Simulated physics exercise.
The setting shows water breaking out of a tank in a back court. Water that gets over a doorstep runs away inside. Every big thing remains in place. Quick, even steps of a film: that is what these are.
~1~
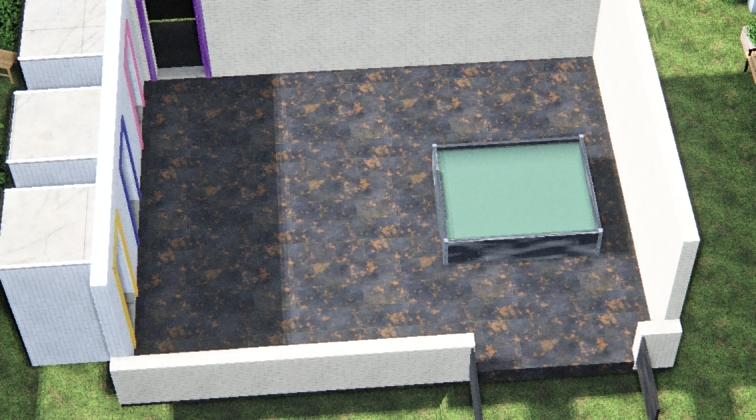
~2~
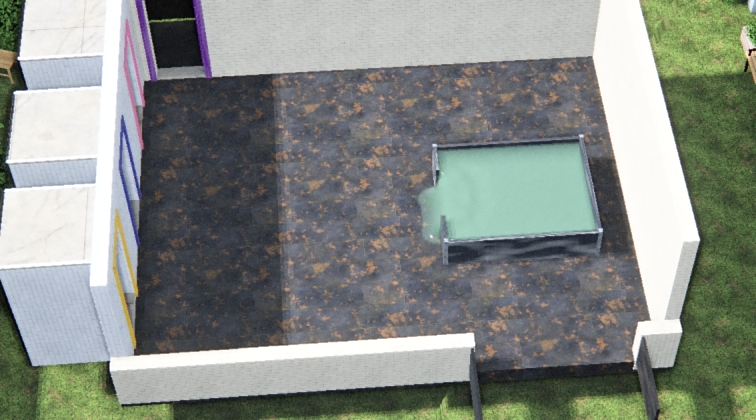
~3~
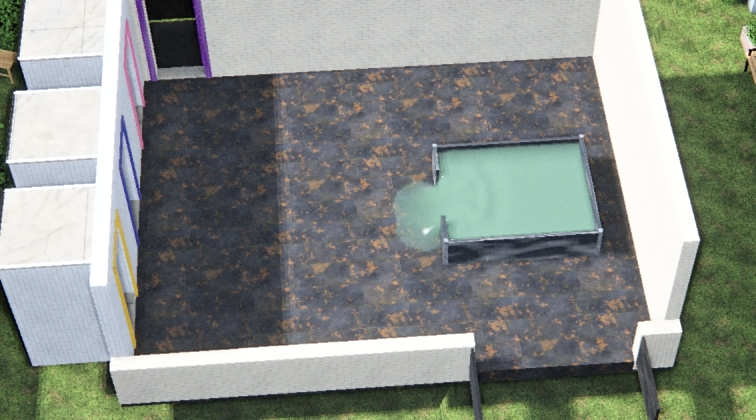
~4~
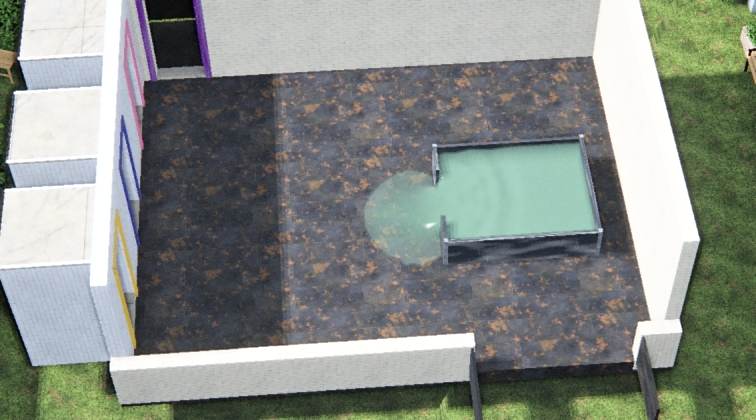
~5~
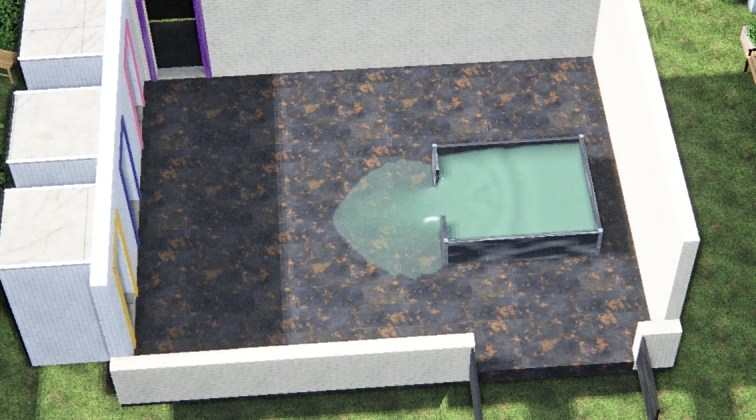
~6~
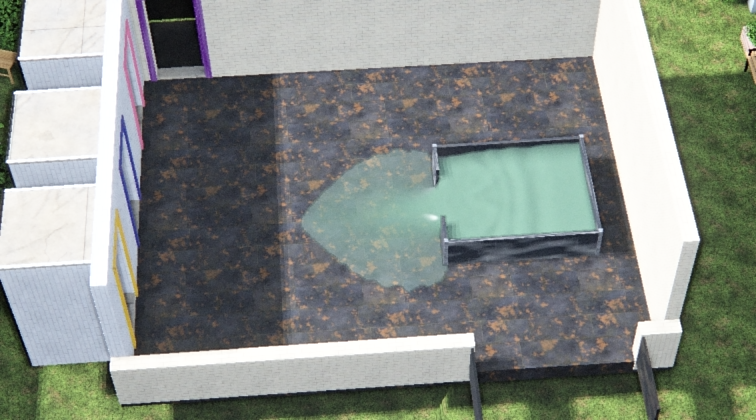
Pale green water pours from the tank's left side and spreads leftward across the dark floor.
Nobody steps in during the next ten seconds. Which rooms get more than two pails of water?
One by one: The purple door breaks the limit for sure, the yellow door respects the limit for sure, the pink door breaks the limit for sure, the blue door breaks the limit for sure.
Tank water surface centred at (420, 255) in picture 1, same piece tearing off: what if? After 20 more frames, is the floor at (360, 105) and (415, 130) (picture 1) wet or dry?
Point 1: Not wet; point 2: Not wet.
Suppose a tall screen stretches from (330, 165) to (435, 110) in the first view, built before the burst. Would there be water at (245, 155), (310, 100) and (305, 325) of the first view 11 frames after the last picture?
Taking the points in order, they are inundated, high and dry and inundated.
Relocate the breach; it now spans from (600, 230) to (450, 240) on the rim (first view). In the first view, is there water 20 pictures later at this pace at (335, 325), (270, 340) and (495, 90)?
The first spot is soaked, the second soaked and the third spared.
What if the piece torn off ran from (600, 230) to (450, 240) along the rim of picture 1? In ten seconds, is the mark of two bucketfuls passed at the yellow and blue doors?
As for the doors, yellow doesn't reach it and blue doesn't reach it.
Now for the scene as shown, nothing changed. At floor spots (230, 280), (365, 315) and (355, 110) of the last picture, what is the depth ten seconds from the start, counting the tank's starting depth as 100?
In turn 8, 10 and 8 in a hundred.
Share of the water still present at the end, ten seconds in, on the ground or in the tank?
I make it 92 per cent.
A moment on, water covers 20 % of the floor; the purple door not reached, the yellow door not reached, the pink door not reached, the blue door not reached.
Next, water covers 45 % of the floor; the purple door not reached, the yellow door not reached, the pink door not reached, the blue door wet at the sill, nothing in.
Then, water covers 55 % of the floor; the purple door wet at the sill, nothing in, the yellow door wet at the sill, nothing in, the pink door under two buckets in, the blue door over two buckets in.
Later, water covers 60 % of the floor; the purple door over two buckets in, the yellow door under two buckets in, the pink door over two buckets in, the blue door far over two buckets in.
In the end, water covers 80 % of the floor; the purple door over two buckets in, the yellow door under two buckets in, the pink door over two buckets in, the blue door far over two buckets in.
